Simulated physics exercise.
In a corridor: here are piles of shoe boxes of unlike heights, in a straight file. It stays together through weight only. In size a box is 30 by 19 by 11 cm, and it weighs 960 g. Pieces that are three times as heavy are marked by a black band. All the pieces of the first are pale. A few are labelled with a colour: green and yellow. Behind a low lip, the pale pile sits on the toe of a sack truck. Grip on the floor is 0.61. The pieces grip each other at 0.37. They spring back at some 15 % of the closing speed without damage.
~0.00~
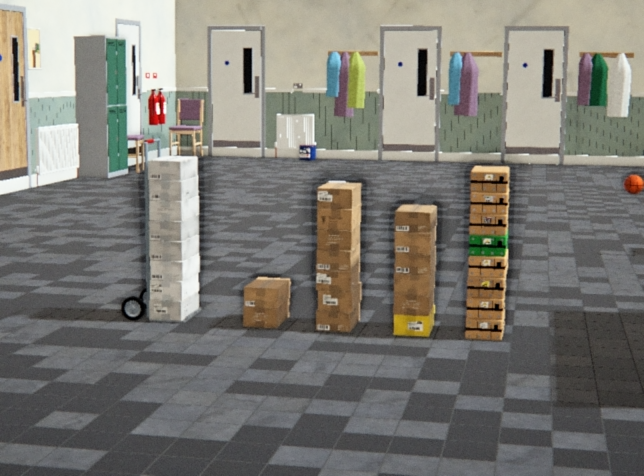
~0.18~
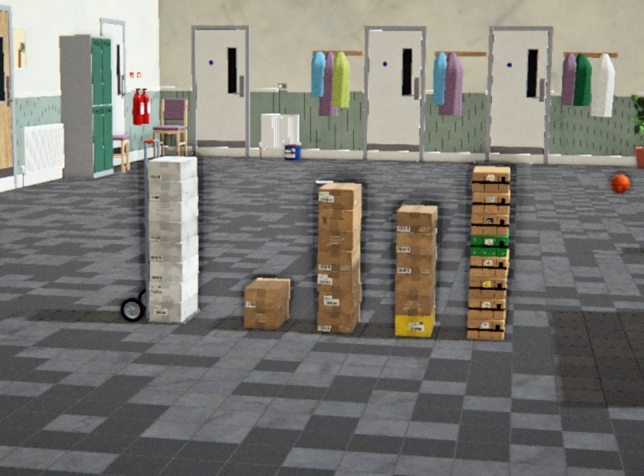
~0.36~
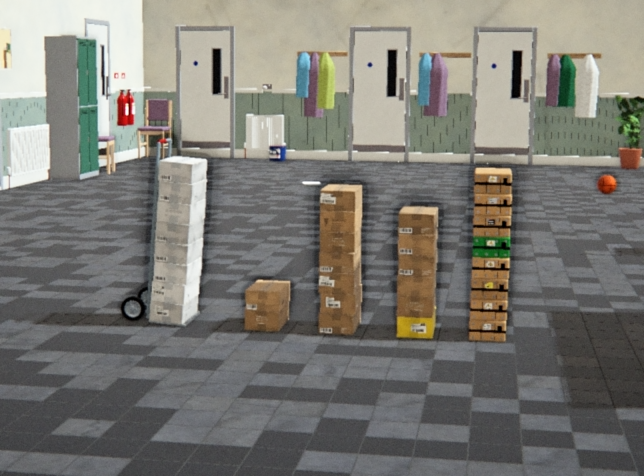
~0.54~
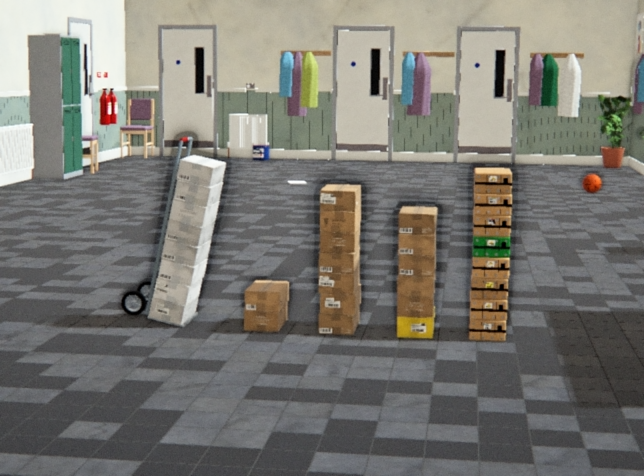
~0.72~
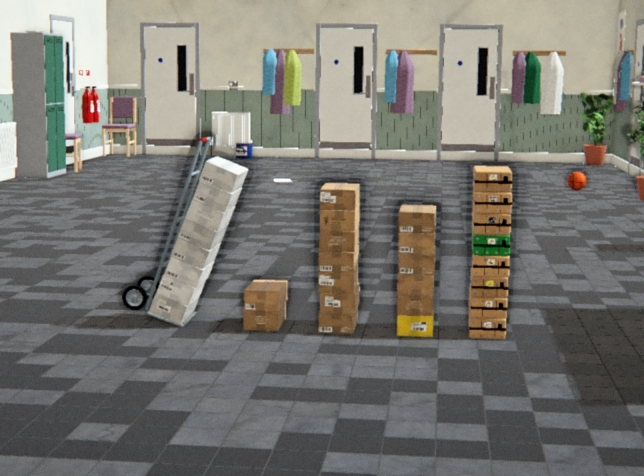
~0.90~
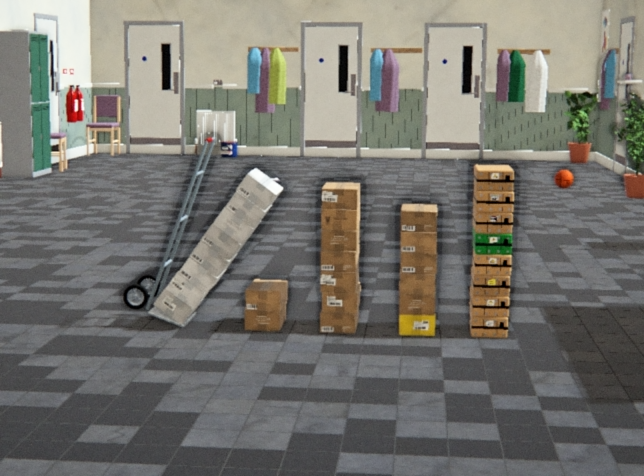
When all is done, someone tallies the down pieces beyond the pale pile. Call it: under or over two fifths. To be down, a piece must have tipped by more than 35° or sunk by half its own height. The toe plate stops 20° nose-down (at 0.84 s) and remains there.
Under.
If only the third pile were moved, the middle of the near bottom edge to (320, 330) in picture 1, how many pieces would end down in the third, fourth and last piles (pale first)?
Down counts: Third 6, fourth 0, last 0.
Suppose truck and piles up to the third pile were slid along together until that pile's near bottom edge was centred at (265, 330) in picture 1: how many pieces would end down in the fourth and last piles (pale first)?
That would give fourth 0, last 0.
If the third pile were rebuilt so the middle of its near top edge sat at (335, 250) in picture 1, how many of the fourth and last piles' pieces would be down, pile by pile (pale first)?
Result: Fourth pile 0, last pile 0.
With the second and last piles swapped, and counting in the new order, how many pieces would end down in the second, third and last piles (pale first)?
Count of fallen pieces - second: 0; third: 0; last: 0.
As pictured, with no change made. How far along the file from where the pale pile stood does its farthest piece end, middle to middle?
75 cm.
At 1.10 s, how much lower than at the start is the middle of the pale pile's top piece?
35 cm lower.
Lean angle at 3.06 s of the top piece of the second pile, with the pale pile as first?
I'd say it's at some 0° by then.
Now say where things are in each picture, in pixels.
In the first picture (each place is the centre of the face we see best; the camera moves round a little), truck frame (146, 178) 0° forward; yellow box (411, 326); green box (488, 246); the others all in place.
Truck frame (146, 178) 0° forward; green box (489, 247), in the second picture.
Truck frame (157, 178) 4° forward, top of the pale pile leaning 4°; green box (491, 248); the others all in place, in the third picture.
Truck frame (174, 176) 12° forward, top of the pale pile leaning 12°; green box (492, 248); the others all in place, in the fourth picture.
Truck frame (190, 175) 18° forward, top of the pale pile leaning 21°; green box (492, 246); the others all in place, in the fifth picture.
Truck frame (195, 175) 20° forward, top of the pale pile leaning 35°; green box (494, 245); yellow box (417, 325); the others all in place, in the sixth picture.
By 1.10 s, 8 of the pale pile down; none of the 23 other boxes down, 2 disturbed.
By 3.06 s, 7 of the pale pile down; 2 of the 23 other boxes down.
When it is over (4.5 s), 7 of the pale pile down; 2 of the 23 other boxes down; green box unmoved; yellow box unmoved. That is 9 per cent. In pixels of the last frame, middles, green box near (492, 240), yellow box near (417, 319).
